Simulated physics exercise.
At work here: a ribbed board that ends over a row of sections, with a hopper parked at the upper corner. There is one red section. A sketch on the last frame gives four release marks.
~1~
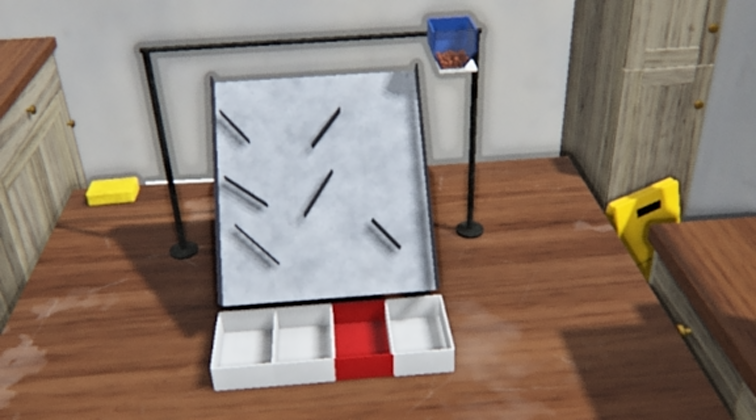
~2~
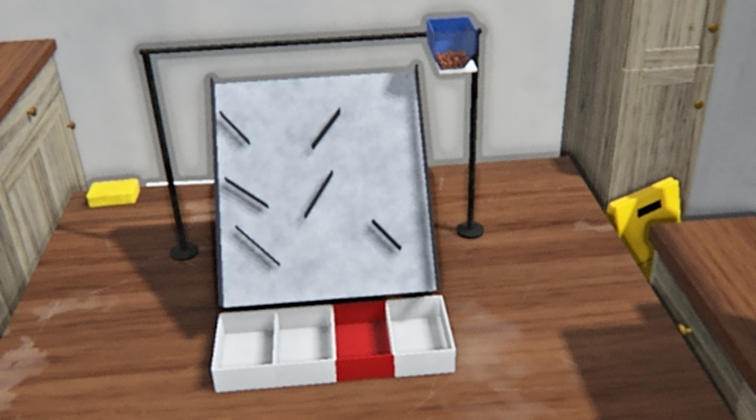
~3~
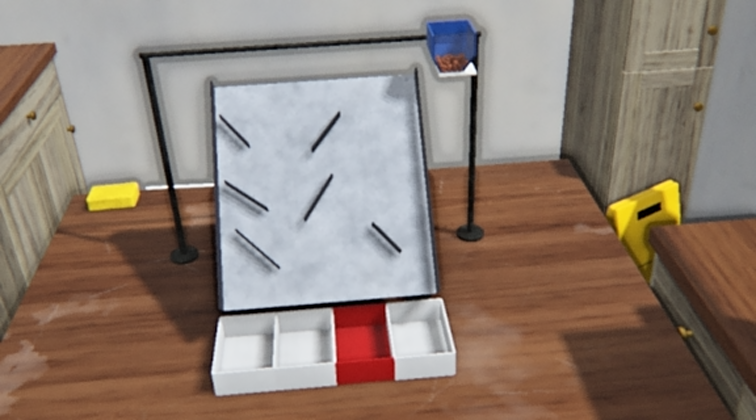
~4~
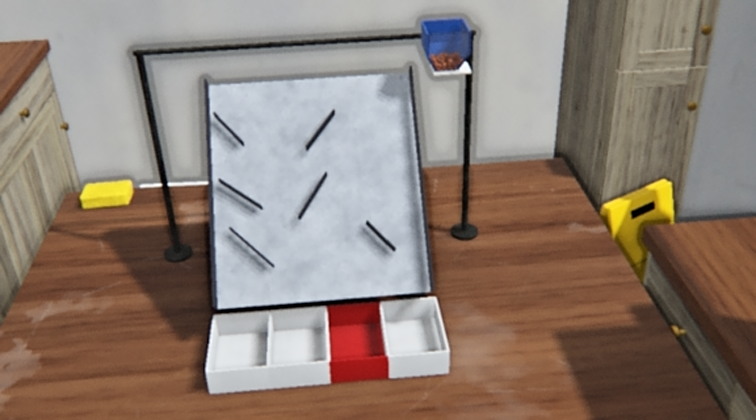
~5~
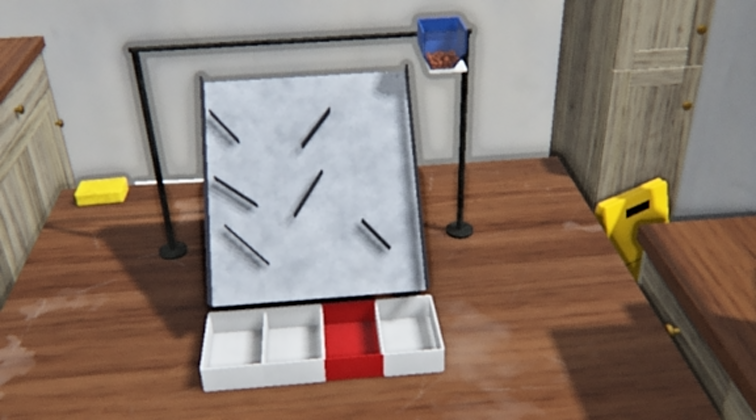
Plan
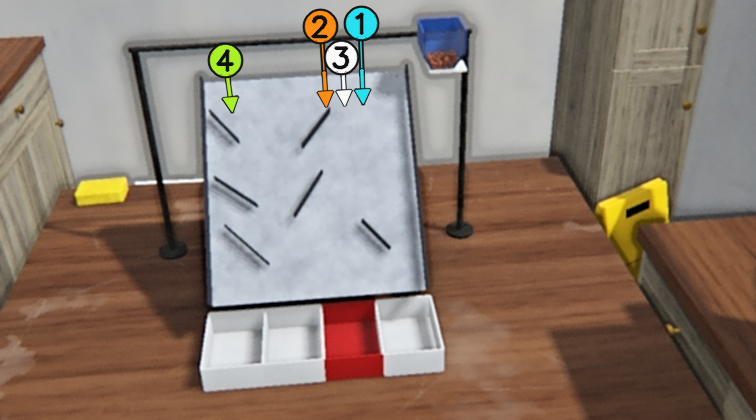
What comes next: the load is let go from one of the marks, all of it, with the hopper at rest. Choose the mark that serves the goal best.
Use mark 3.
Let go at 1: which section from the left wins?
It is the fourth one.
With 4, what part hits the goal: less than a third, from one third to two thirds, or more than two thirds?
It is less than a third.
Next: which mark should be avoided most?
It is 4.
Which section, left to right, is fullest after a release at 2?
The second from the left.
On the marked copy, mark 1 meets the board at (362, 98); mark 2 meets the board at (326, 101); mark 3 meets the board at (344, 99); mark 4 meets the board at (231, 106).
With 1, about a quarter in the red section, about two thirds in other sections.
With 2, about a quarter in the red section, most in other sections.
With 3, about two thirds in the red section, about a third in other sections.
With 4, a stray few in the red section, nearly all in other sections.
